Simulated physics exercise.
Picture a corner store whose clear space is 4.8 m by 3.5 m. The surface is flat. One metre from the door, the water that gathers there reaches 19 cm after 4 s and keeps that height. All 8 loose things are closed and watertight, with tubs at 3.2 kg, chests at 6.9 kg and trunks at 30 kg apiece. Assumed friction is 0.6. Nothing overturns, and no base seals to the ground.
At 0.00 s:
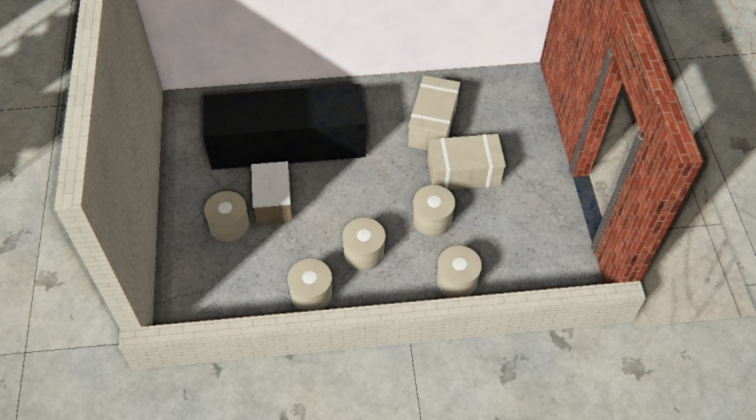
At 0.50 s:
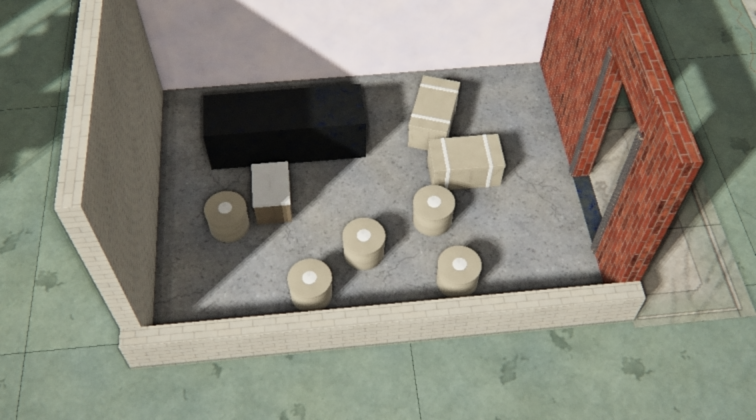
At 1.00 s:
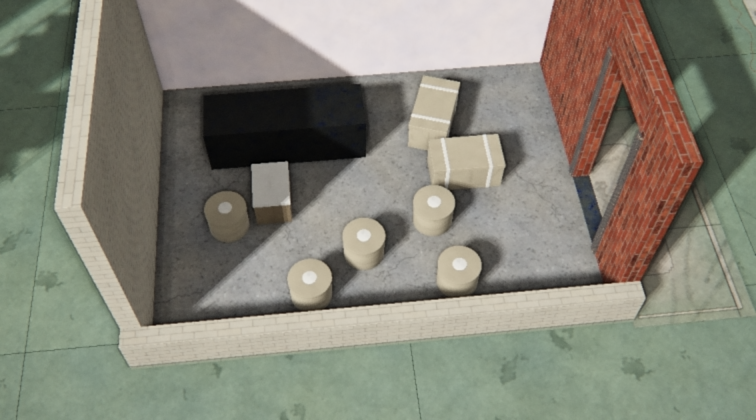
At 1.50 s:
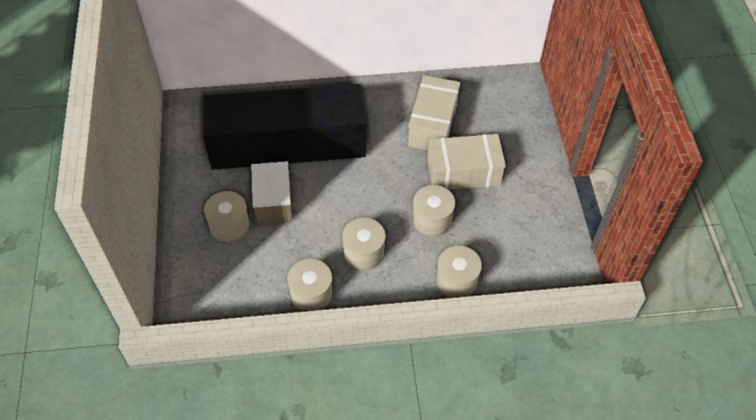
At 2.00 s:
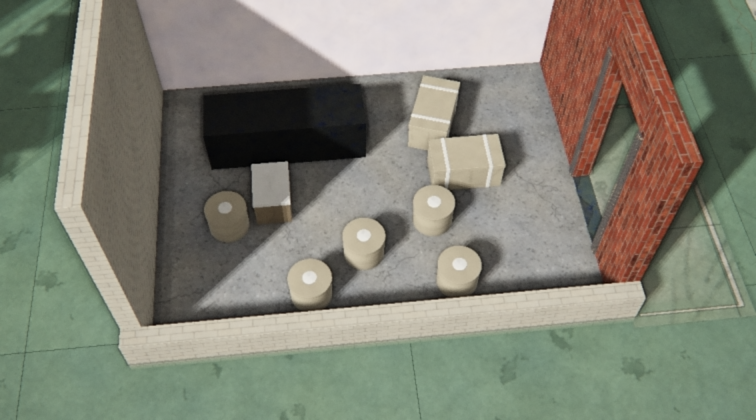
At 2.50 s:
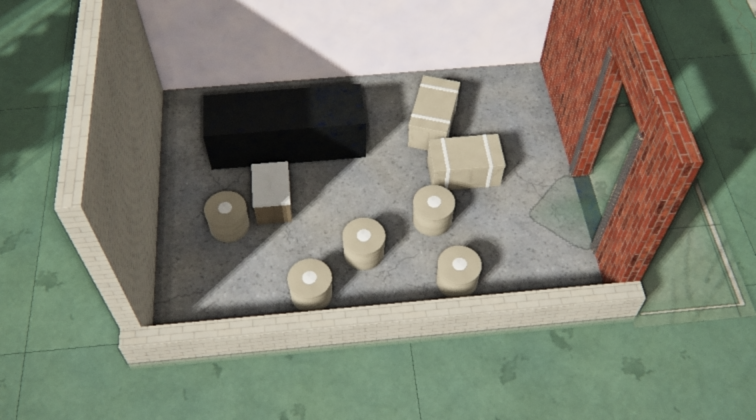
In a small walled store with a brick doorway on the right, the ground outside turned green, then clear water crept through the doorway onto the floor, while the tubs and boxes stayed still.
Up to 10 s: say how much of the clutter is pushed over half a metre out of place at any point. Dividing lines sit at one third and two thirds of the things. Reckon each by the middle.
My call: Two thirds or more of them.
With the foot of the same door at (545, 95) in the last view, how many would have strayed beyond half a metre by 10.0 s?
Then it comes to 3 of them.
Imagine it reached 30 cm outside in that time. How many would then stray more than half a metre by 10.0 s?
In that case the number is 8.
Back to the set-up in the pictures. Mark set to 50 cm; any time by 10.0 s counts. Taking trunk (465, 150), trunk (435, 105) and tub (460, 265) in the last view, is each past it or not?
Taking them in that order, the first is within the limit, the second within the limit and the third beyond the limit.
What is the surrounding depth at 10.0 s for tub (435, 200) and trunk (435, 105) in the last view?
About 6 and 2 cm.
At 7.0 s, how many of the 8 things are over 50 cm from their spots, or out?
At that time I count 4.
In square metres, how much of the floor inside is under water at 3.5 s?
At that time the wet patch spans about 2.0 m2.
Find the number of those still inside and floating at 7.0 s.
It comes to 4.
After 3.5 s 0 of 8 are over 50 cm from their spots; 0 afloat.
After 4.5 s 0 of 8 are over 50 cm from their spots; 1 afloat.
After 7.0 s 4 of 8 are over 50 cm from their spots; 4 afloat.
After 10.0 s 6 of 8 are over 50 cm from their spots, and 6 have been at some point; 6 afloat.
